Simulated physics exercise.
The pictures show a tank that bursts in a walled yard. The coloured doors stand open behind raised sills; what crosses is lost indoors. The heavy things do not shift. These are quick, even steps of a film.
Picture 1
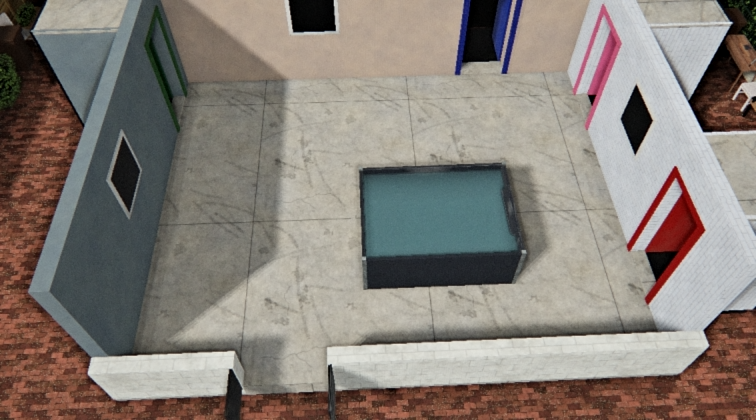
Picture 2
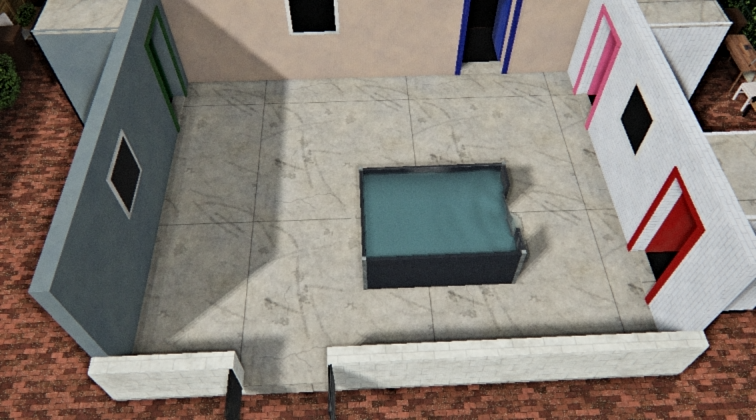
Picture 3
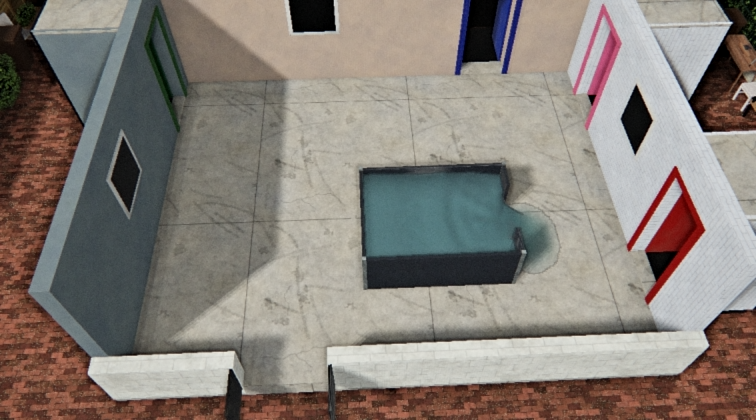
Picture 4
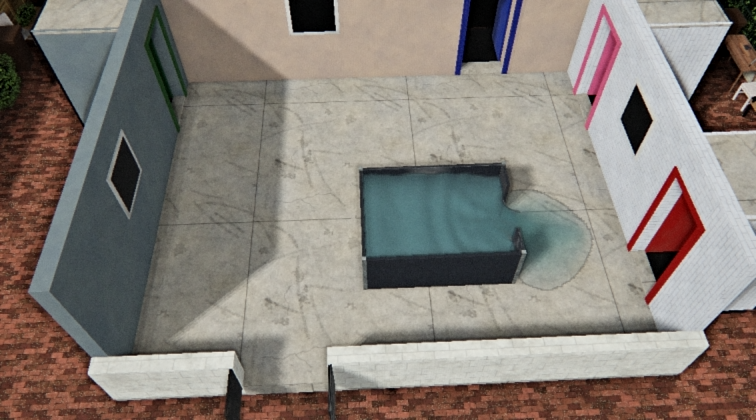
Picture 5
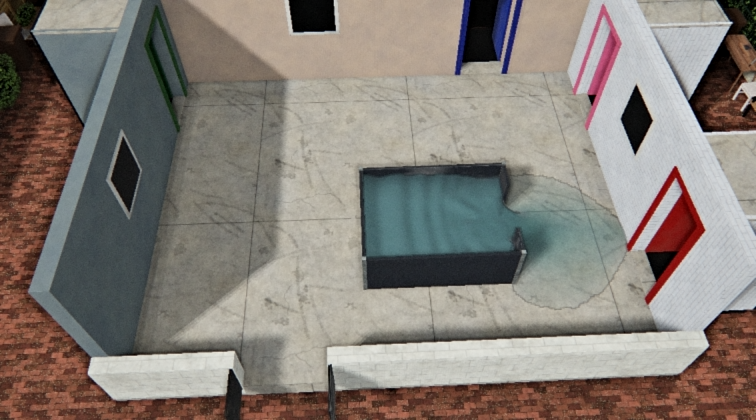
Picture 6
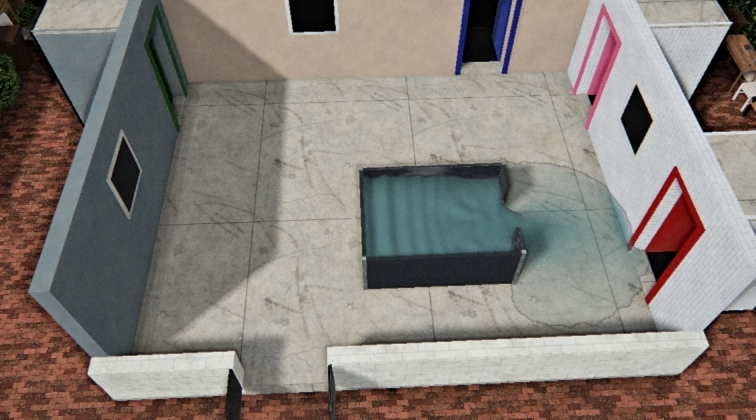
In a walled yard with coloured doors, a dark tank of still water broke open on its right side, and water poured out through the gap, spreading across the pale floor toward the red door.
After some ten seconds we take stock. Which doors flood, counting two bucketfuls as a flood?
One by one: The pink door lets in a lot; the green door admits no more than that; the blue door admits no more than that; the red door lets in a lot.
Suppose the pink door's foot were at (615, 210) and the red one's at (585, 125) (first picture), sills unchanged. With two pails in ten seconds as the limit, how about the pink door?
The pink door goes over.
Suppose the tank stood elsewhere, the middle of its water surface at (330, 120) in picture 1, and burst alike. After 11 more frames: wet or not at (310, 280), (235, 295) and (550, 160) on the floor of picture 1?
One after the other: Free of water, no water, wet.
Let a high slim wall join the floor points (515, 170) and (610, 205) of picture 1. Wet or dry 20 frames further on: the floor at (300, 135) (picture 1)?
Verdict: Dry.
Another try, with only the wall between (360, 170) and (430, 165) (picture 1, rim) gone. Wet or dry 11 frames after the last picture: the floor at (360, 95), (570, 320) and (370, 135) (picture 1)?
As listed: Covered, free of water, flooded.
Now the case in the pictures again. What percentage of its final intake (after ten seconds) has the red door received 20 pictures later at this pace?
Some 55 per cent.
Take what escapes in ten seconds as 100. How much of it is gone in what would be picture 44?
Some 75 per cent.
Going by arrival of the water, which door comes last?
Last comes the green-painted one.
A moment on, water covers 15 % of the floor; the pink door not reached, the green door not reached, the blue door not reached, the red door far over two buckets in.
Next, water covers 20 % of the floor; the pink door under two buckets in, the green door not reached, the blue door not reached, the red door far over two buckets in.
Then, water covers 35 % of the floor; the pink door under two buckets in, the green door not reached, the blue door wet at the sill, nothing in, the red door far over two buckets in.
Later, water covers 70 % of the floor; the pink door over two buckets in, the green door not reached, the blue door under two buckets in, the red door far over two buckets in.
In the end, water covers 100 % of the floor; the pink door over two buckets in, the green door under two buckets in, the blue door under two buckets in, the red door far over two buckets in.
